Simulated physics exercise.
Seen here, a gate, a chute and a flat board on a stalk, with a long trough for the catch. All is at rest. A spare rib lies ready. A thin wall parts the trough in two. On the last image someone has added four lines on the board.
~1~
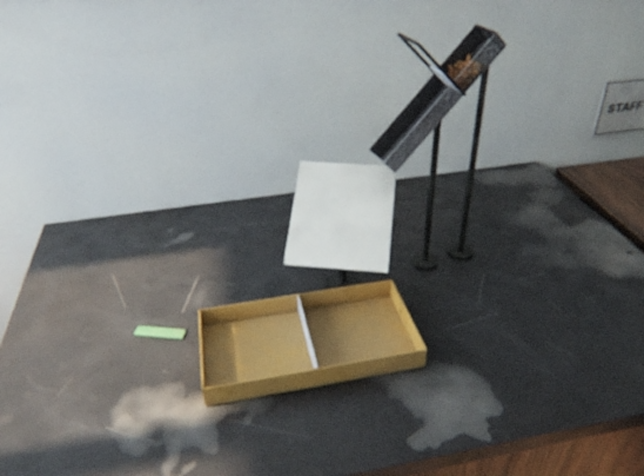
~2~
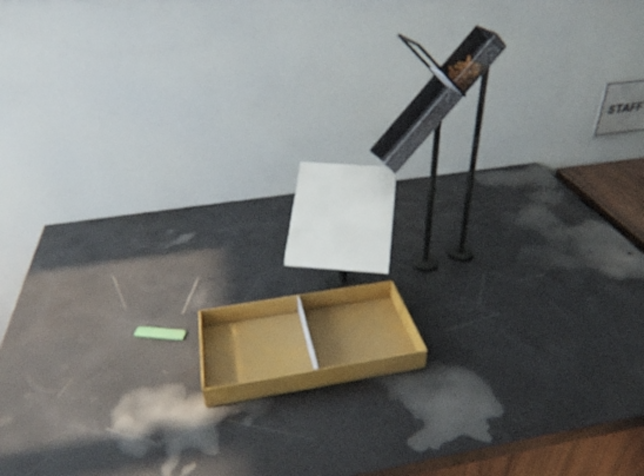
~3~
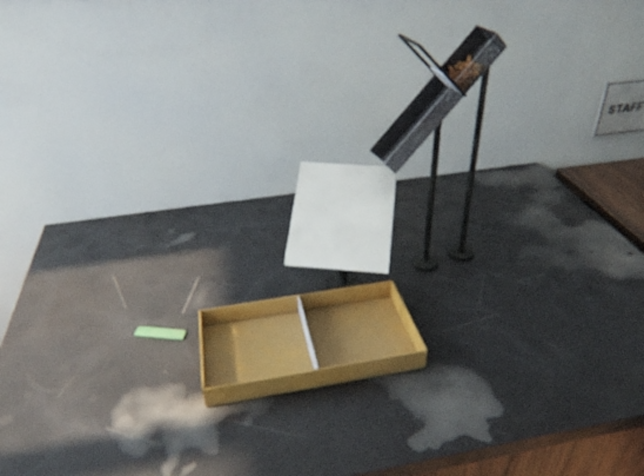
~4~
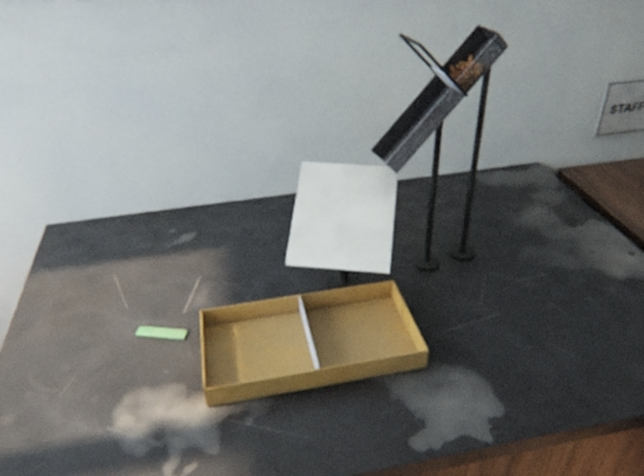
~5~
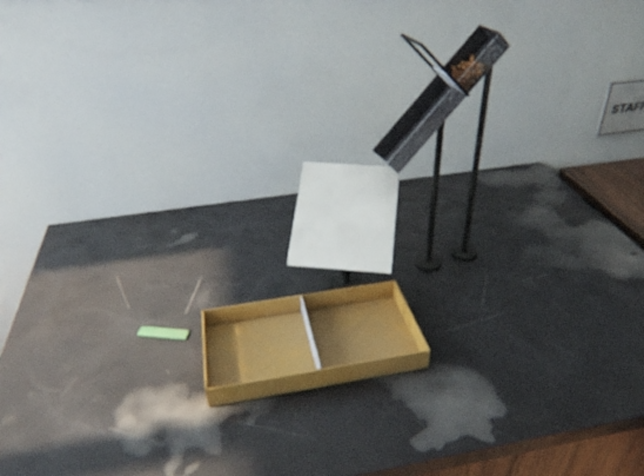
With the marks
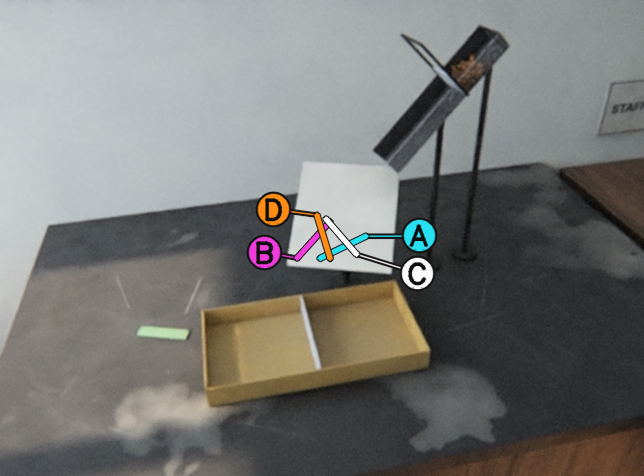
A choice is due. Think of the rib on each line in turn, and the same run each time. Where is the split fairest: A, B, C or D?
Line B does it best.
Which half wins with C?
The right half.
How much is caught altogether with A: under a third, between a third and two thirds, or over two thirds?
Line A gives over two thirds.
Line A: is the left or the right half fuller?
The left half.
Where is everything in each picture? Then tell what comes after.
In the first frame, load behind the gate at (462, 72), cereal balls; lip of the chute at (388, 166), sloping fairly steeply.
In the second frame, middle of the board at (342, 214), tilted fairly steeply; middle of its low edge at (335, 269); of its high edge at (348, 164).
In the third frame, front corners of the trough at (203, 390) and (426, 350); front end of its middle wall at (318, 369); gate still shut at (441, 74).
In the fourth frame, middle of the load at (463, 73); lip at (389, 167).
In the fifth frame, middle of the load at (465, 73); lip at (391, 167).
On the marked copy, line A from (365, 236) to (320, 258); line B from (329, 221) to (297, 258); line C from (326, 218) to (356, 254); line D from (316, 215) to (330, 258).
For line A, of what is caught, nearly all in the left half, a small part in the right.
For line B, of what is caught, about half in the left half, about half in the right.
For line C, of what is caught, a small part in the left half, nearly all in the right.
For line D, of what is caught, a small part in the left half, nearly all in the right.
